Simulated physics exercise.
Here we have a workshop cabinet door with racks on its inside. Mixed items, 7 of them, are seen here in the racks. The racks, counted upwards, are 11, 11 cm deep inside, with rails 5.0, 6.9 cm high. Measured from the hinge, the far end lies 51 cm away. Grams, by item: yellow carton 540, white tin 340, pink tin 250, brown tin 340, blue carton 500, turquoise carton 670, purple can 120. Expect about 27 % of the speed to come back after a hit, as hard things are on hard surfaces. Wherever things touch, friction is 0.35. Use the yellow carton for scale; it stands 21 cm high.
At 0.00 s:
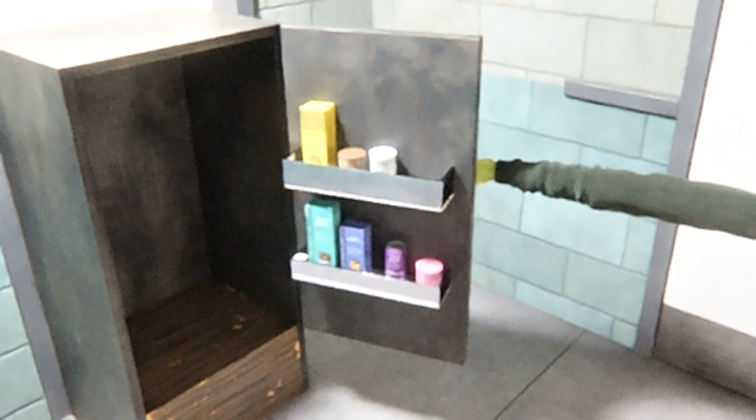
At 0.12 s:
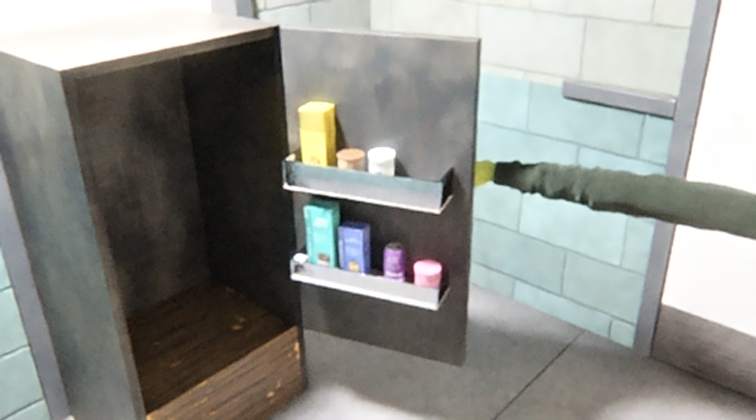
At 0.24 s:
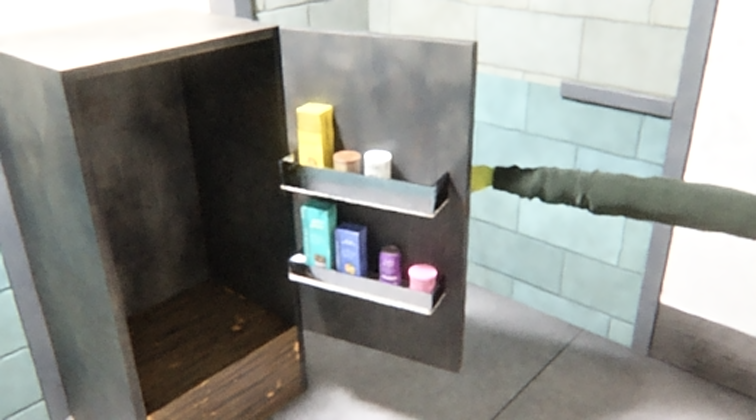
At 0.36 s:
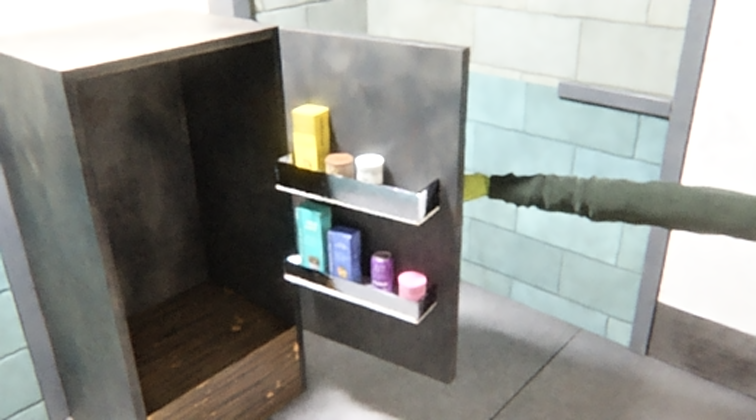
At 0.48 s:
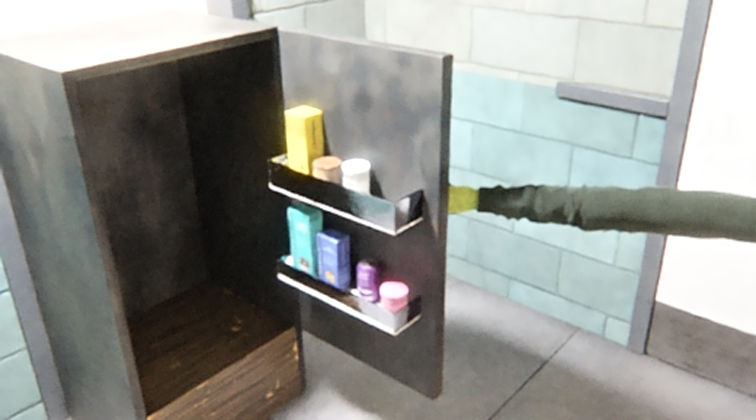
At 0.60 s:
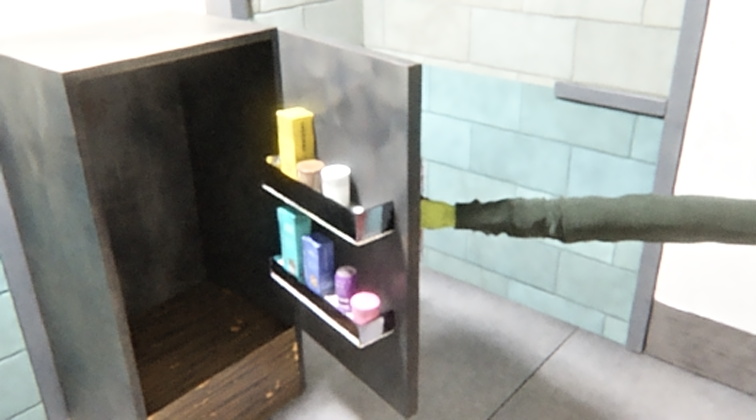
At the start, a dark cabinet stands wide open, with cartons and small tins on two racks inside its door. A green-sleeved arm at the right pushes the door's outer edge, slowly at first, then faster, swinging it partway toward the cabinet while the items ride along in their racks.
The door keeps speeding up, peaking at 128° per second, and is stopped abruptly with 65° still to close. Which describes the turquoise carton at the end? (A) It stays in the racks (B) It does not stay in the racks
It stays in the racks (A).
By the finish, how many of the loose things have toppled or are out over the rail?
0 of them.
By 0.70 s, open by 66°.
By 0.80 s, open by 65°; blue carton tilted 3°; purple can 3 cm from its spot; white tin 3 cm from its spot.
By 1.40 s, open by 65°; white tin 3 cm from its spot; blue carton 2 cm from its spot; purple can 2 cm from its spot.
When it is over (2.6 s), all 7 within 5 cm of the start. In the last view, turquoise carton near (283, 246).
